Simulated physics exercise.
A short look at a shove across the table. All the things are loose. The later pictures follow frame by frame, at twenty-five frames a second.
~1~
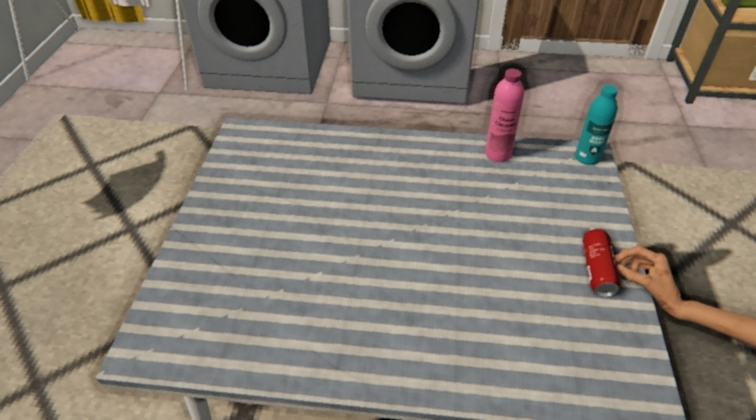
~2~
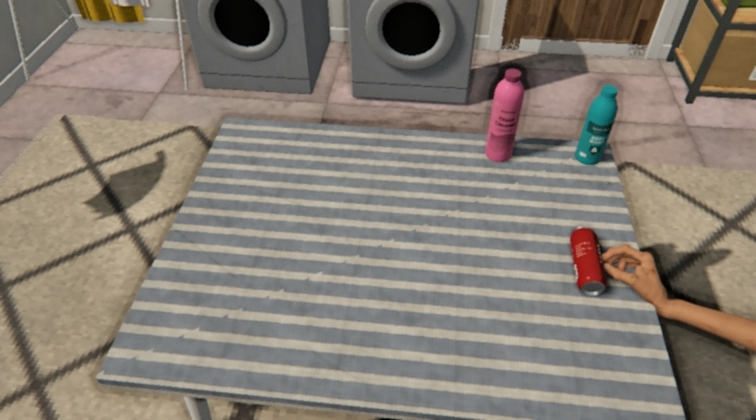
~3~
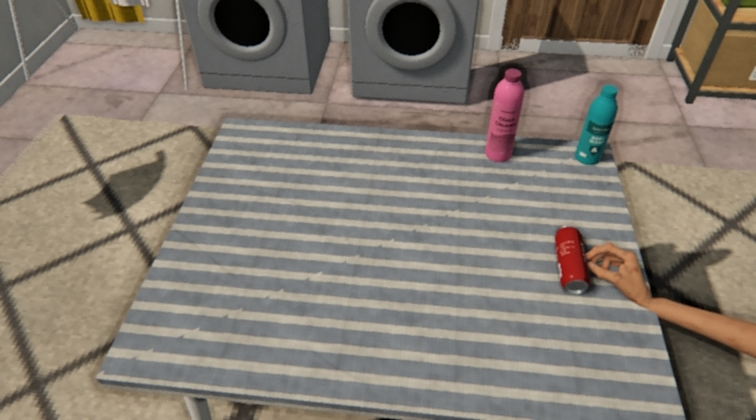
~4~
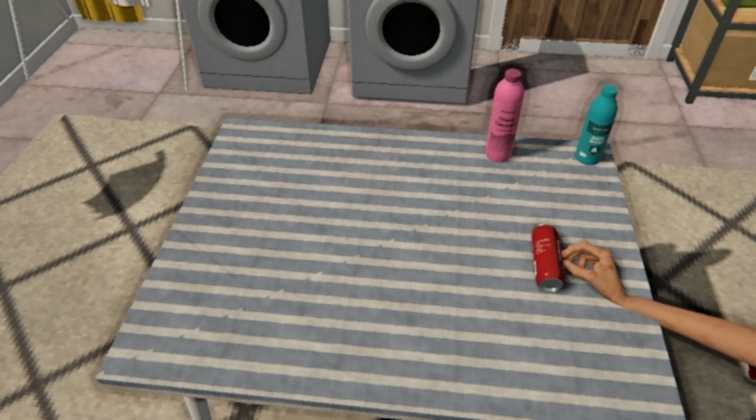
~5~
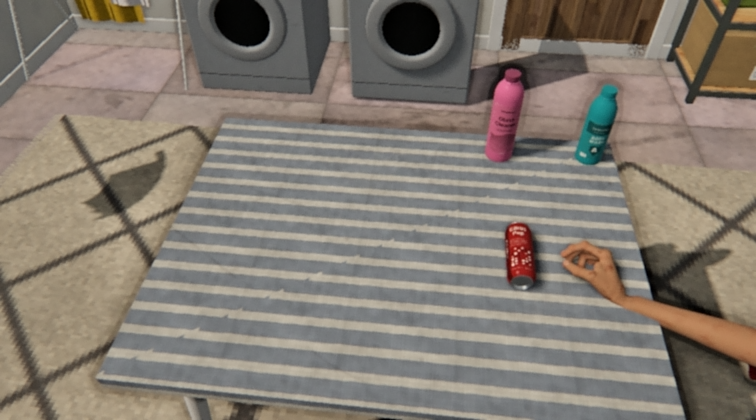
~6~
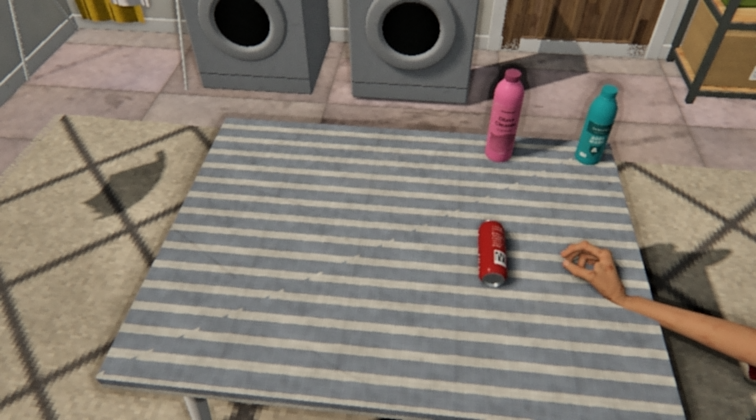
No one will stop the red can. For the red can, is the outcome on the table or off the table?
The red can goes over the edge.
Then, 0.20 s past the last view, red can displaced well along near (362, 242).
Then, 0.50 s past the last view, red can displaced well along near (192, 227).
Then, 0.70 s past the last view, red can now off the table.
Then, 1.00 s past the last view, things are still on the move.
Finally, off the table, red can.
